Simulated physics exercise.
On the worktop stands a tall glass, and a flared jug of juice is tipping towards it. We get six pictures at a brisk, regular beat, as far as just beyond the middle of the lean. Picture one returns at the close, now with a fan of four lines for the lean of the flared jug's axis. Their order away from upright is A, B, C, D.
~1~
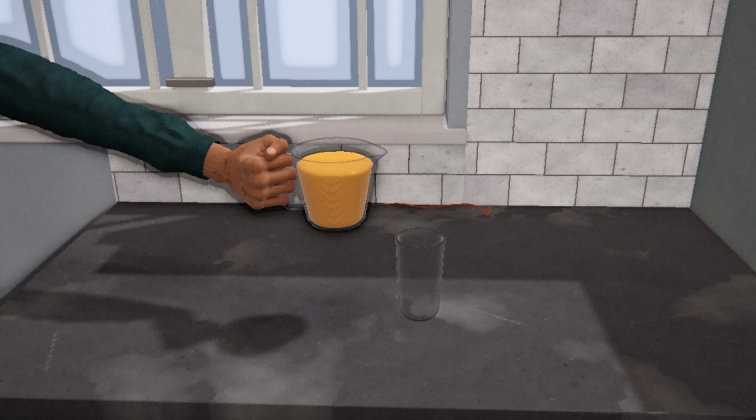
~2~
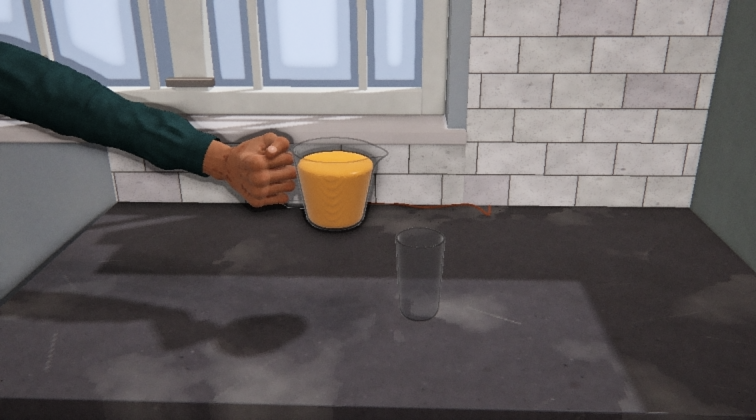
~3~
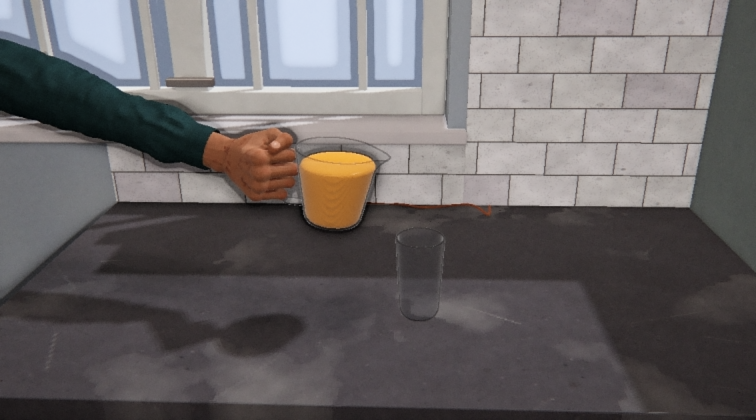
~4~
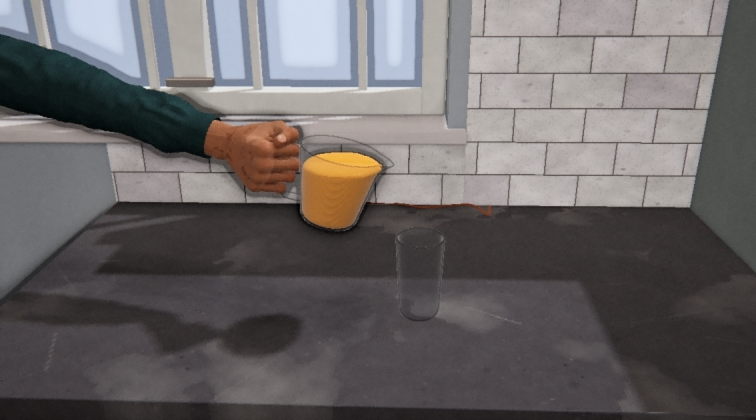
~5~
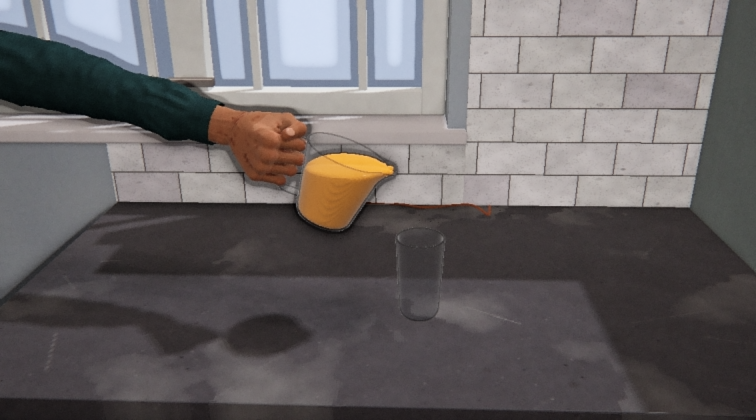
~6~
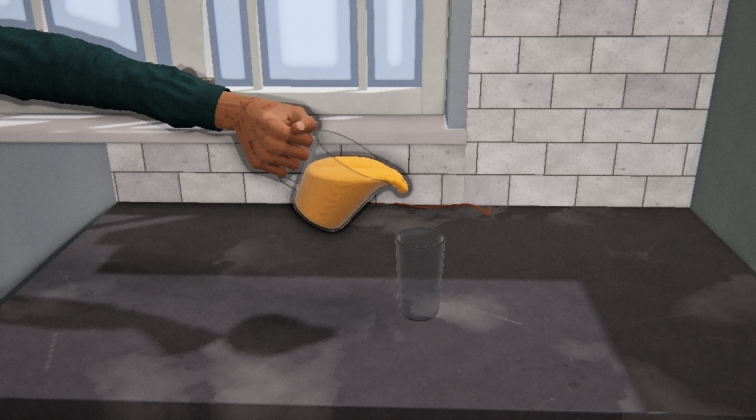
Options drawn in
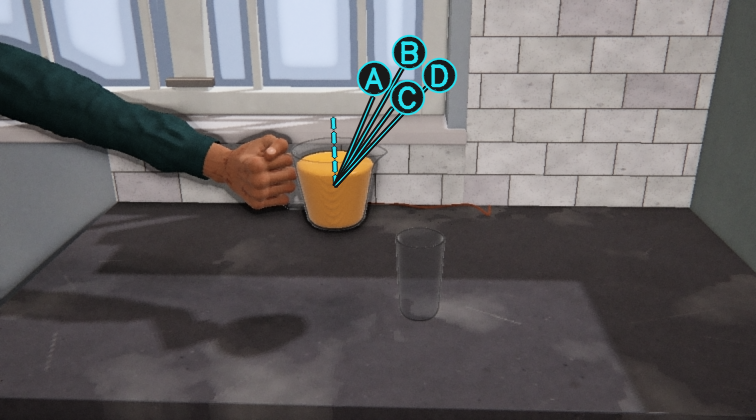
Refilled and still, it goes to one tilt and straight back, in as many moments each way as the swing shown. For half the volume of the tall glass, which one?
D works best here.
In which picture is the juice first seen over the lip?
Picture 6.
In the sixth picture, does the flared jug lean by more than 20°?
Yes.
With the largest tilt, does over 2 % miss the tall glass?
No.
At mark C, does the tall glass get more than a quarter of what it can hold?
Yes, clearly.
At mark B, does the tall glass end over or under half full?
Under half.
In cyan, A at (372, 97); B at (402, 68); C at (392, 108); D at (427, 86).
For mark A, the tall glass ends with about 9 % of what it can hold.
For mark B, the tall glass ends with about 20 % of what it can hold.
For mark C, the tall glass ends with about 33 % of what it can hold.
For mark D, the tall glass ends with about 48 % of what it can hold.
